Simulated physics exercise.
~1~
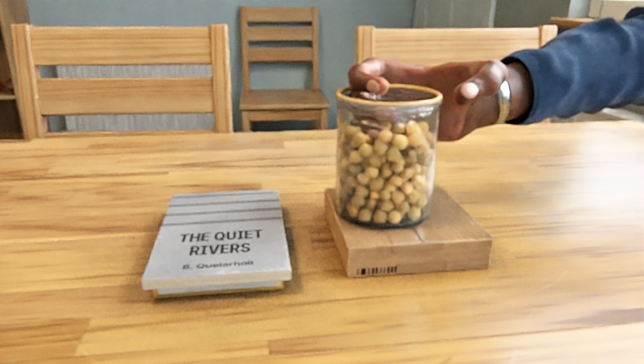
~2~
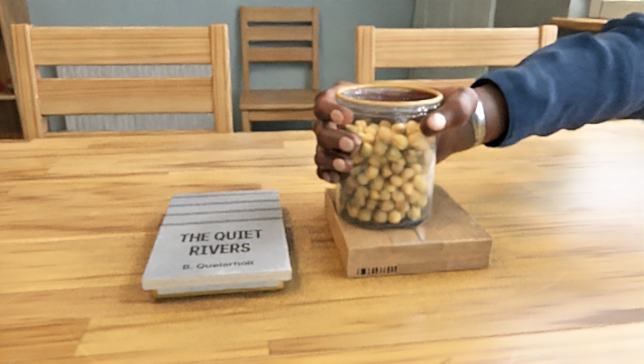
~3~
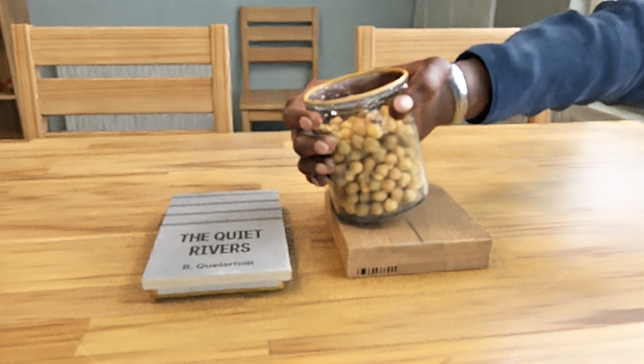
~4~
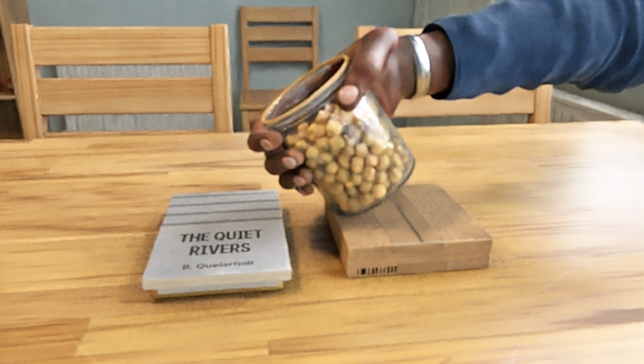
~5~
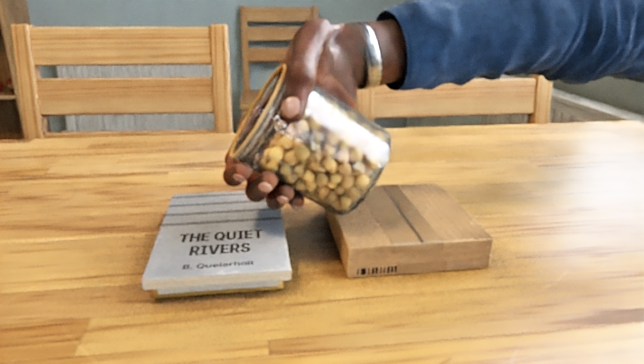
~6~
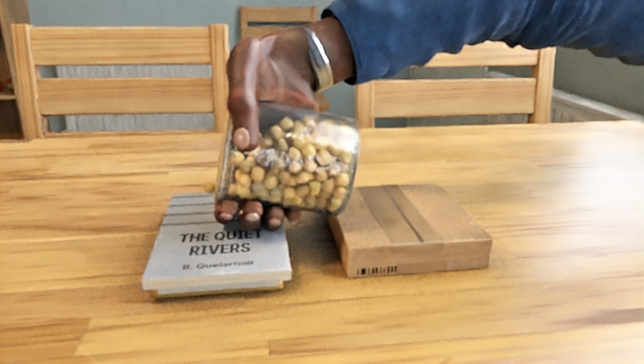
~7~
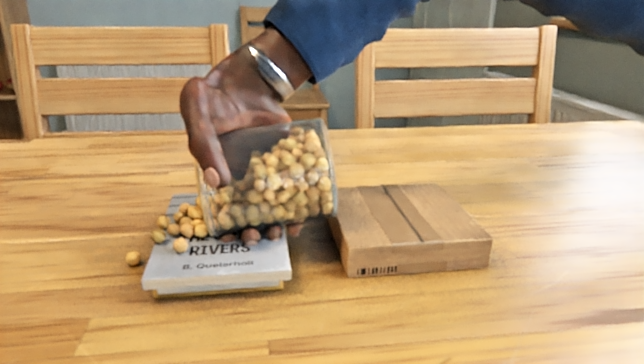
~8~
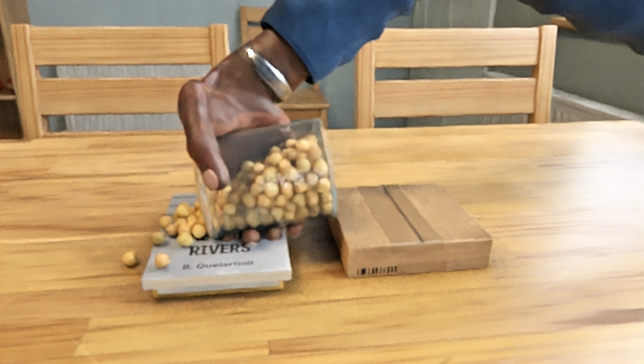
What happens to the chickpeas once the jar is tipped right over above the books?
They start tumbling out of the open mouth, and a small part of them lands on the grey book while most stay in the jar.
